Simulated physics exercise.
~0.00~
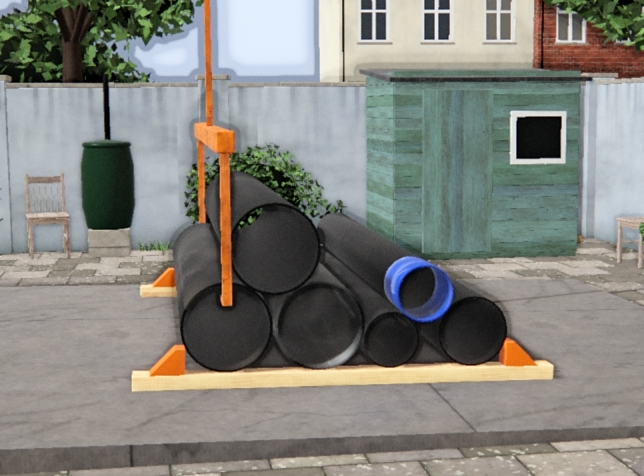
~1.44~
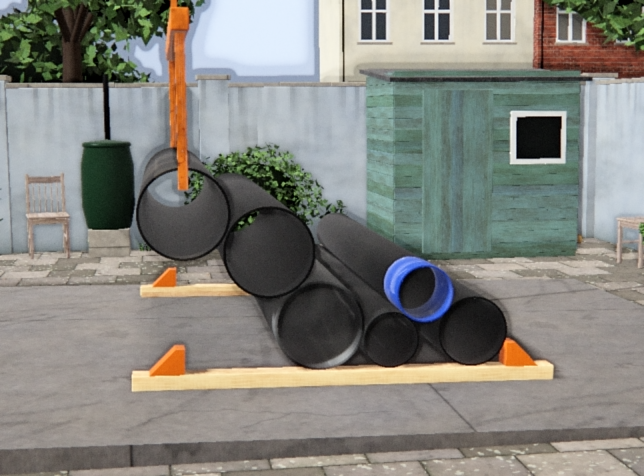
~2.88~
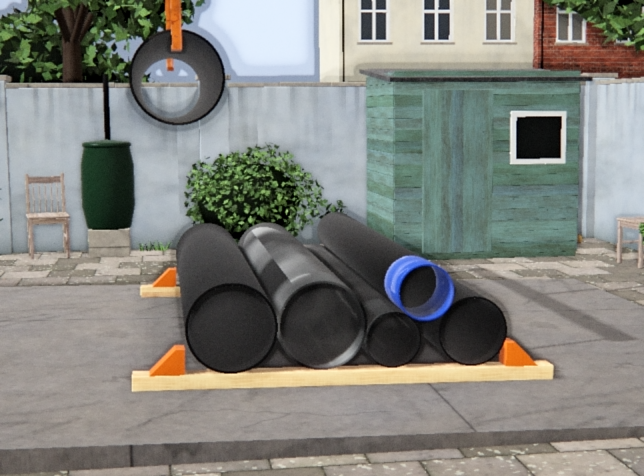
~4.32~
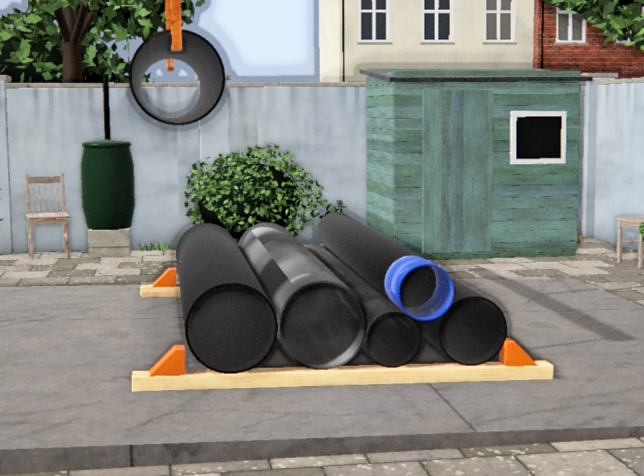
An orange lifting beam hoists one black pipe away, another settles lower, and the blue stays.
